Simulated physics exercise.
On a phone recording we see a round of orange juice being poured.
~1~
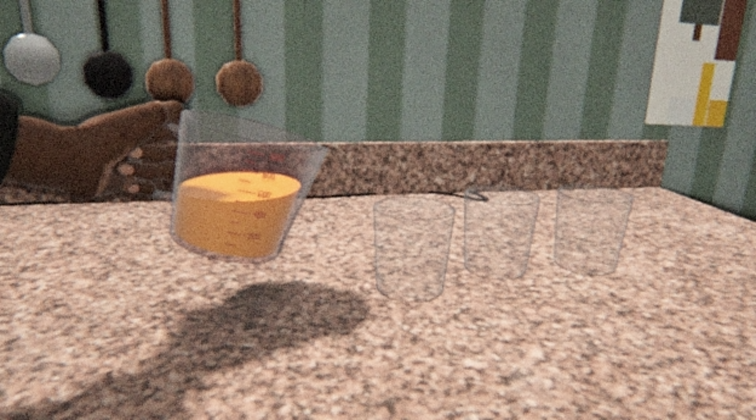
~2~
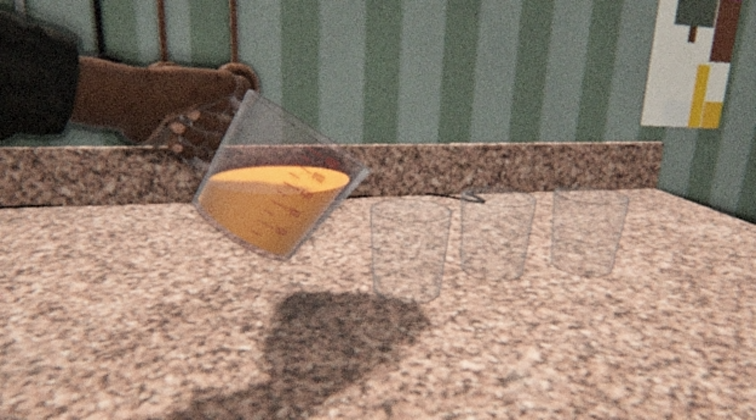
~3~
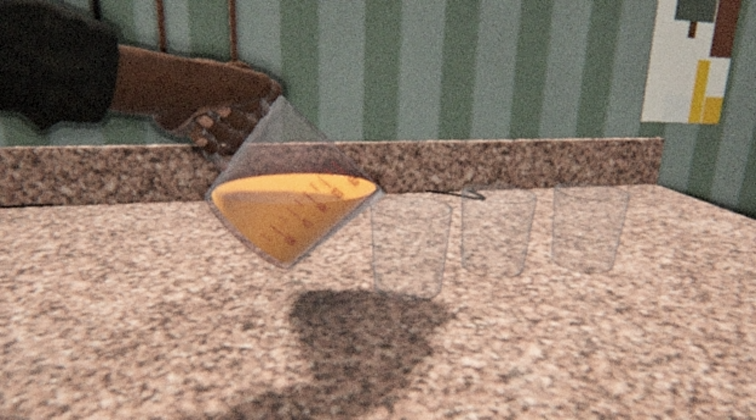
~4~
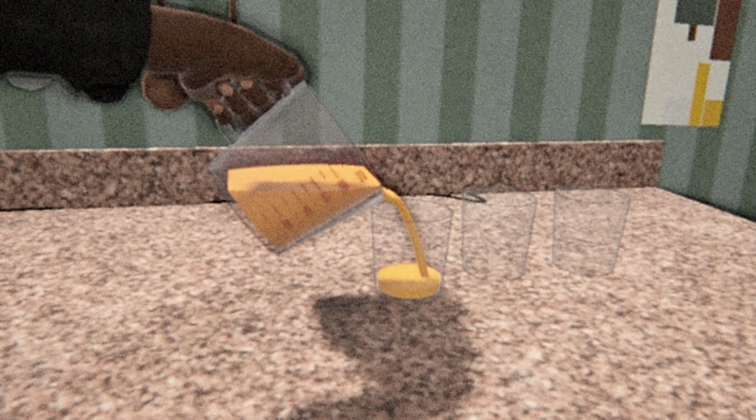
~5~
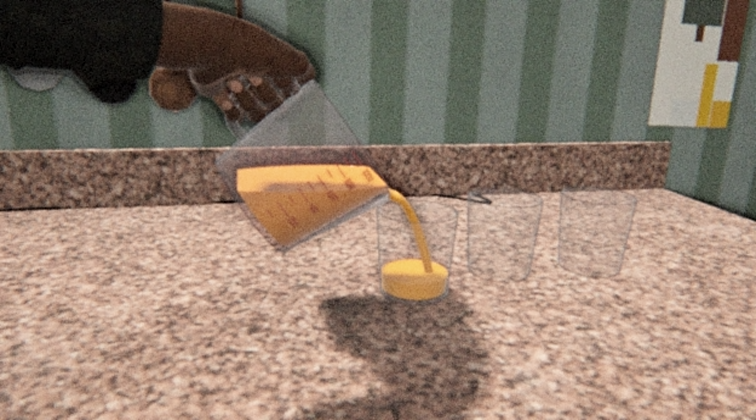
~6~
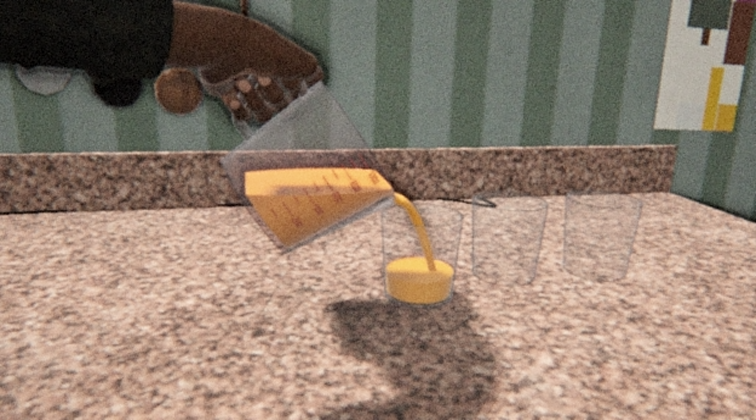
A hand lifting and tilting a clear measuring jug, pouring orange juice into the nearest of three glasses on a speckled countertop.
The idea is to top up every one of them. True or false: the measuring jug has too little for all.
True.
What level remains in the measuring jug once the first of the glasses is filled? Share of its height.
Roughly 15 per cent of its height.
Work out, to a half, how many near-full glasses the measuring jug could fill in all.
Close to 1.5 of them, I think.
Next, the first is about two thirds full.
After that, the first is done and the measuring jug has about a third of its load.
Finally, the measuring jug is empty with one filled and the next at about half of a serving.
